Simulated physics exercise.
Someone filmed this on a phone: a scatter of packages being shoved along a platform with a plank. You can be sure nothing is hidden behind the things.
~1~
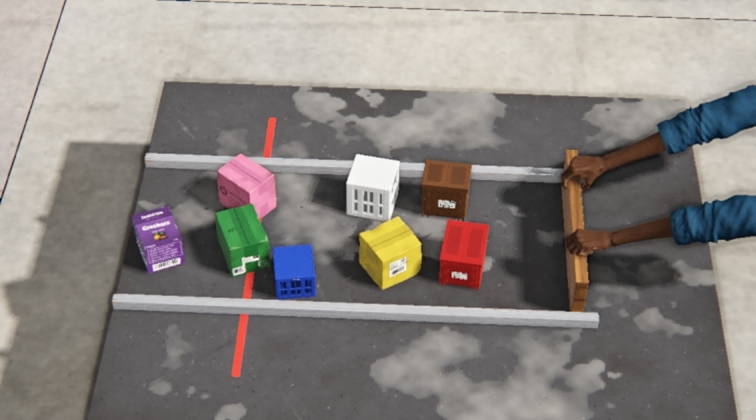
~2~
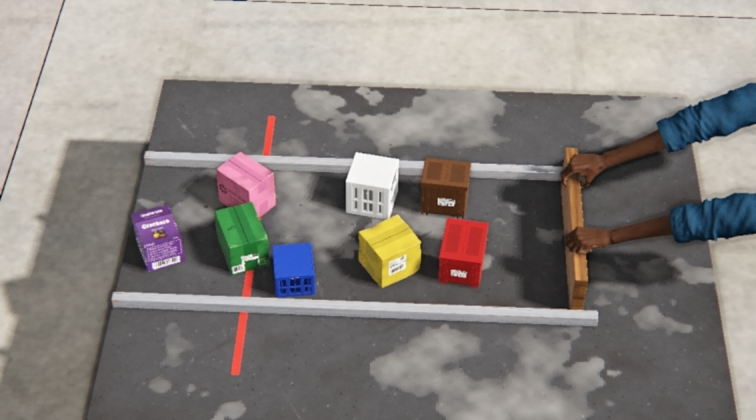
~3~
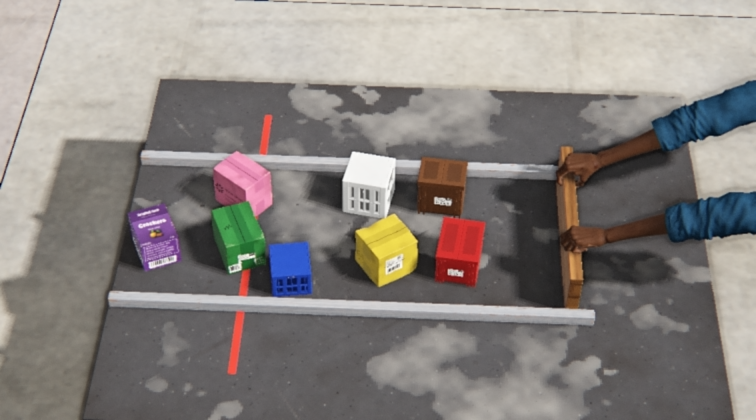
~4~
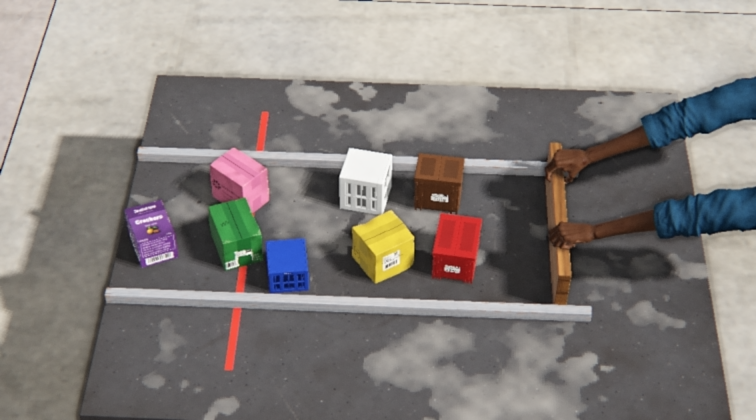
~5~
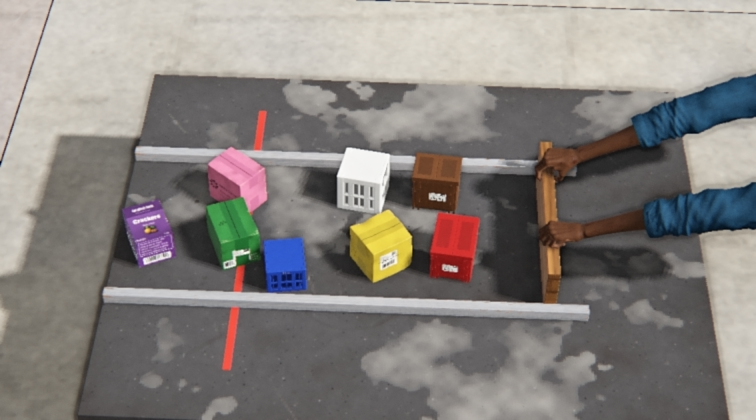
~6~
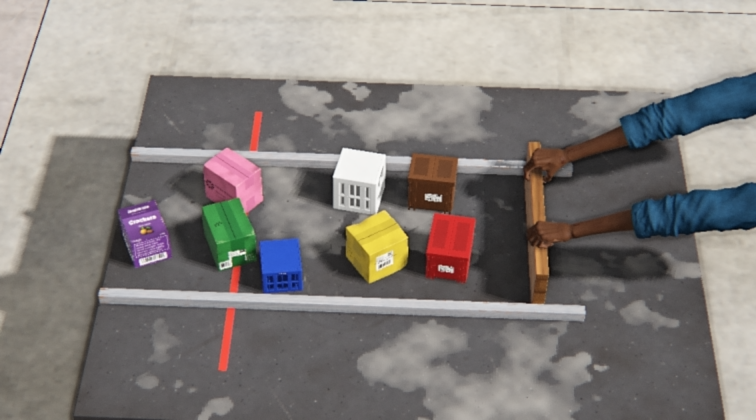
Two hands in blue sleeves reach in from the right, gripping a wooden plank on a dark, blotchy platform seen from above at an angle. Between two pale rails sit purple, pink, green and blue packages around a red tape line at left, with white, yellow, brown and red ones further right. The hands slide the plank slightly left across bare surface, the packages staying put as the view drifts slightly.
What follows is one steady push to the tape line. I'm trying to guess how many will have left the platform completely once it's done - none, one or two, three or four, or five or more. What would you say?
One or a pair drop.
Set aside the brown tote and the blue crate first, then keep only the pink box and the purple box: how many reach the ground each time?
First 1, then 0.
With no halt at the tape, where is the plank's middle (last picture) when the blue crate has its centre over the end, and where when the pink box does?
(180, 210) and (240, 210), roughly.
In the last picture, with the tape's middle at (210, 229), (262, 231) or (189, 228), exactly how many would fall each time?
The counts come to 3, then 1, then 3.
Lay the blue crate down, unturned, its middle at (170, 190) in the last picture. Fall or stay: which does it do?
Placed there, the blue crate ends up below.
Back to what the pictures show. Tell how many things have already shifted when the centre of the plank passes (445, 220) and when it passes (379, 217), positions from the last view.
In order, the tallies are 3 and 5.
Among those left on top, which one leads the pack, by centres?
That's the pink box.
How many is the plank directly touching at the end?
It's touching 2 at the end.
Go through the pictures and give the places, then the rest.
Purple box (159, 240); pink box (247, 189); green parcel (243, 240); plank (574, 231); tape (255, 236), in the first frame.
Pink box (246, 187); plank (574, 229), in the second frame.
Green parcel (239, 237); yellow parcel (386, 250), in the third frame.
Purple box (152, 234); red tote (457, 248), in the fourth frame.
Pink box (237, 182); brown tote (436, 183), in the fifth frame.
Purple box (145, 234); pink box (233, 183); green parcel (229, 234); plank (536, 223); tape (242, 230), in the sixth frame.
Early on, none off yet; purple box at rest near (145, 234); pink box at rest near (233, 183); green parcel at rest near (229, 234).
A while later, none off yet; purple box at rest near (145, 234); pink box travelled a little near (221, 182); green parcel travelled a little near (219, 230).
Finally, the number that fall off is one or two; lost, purple box.
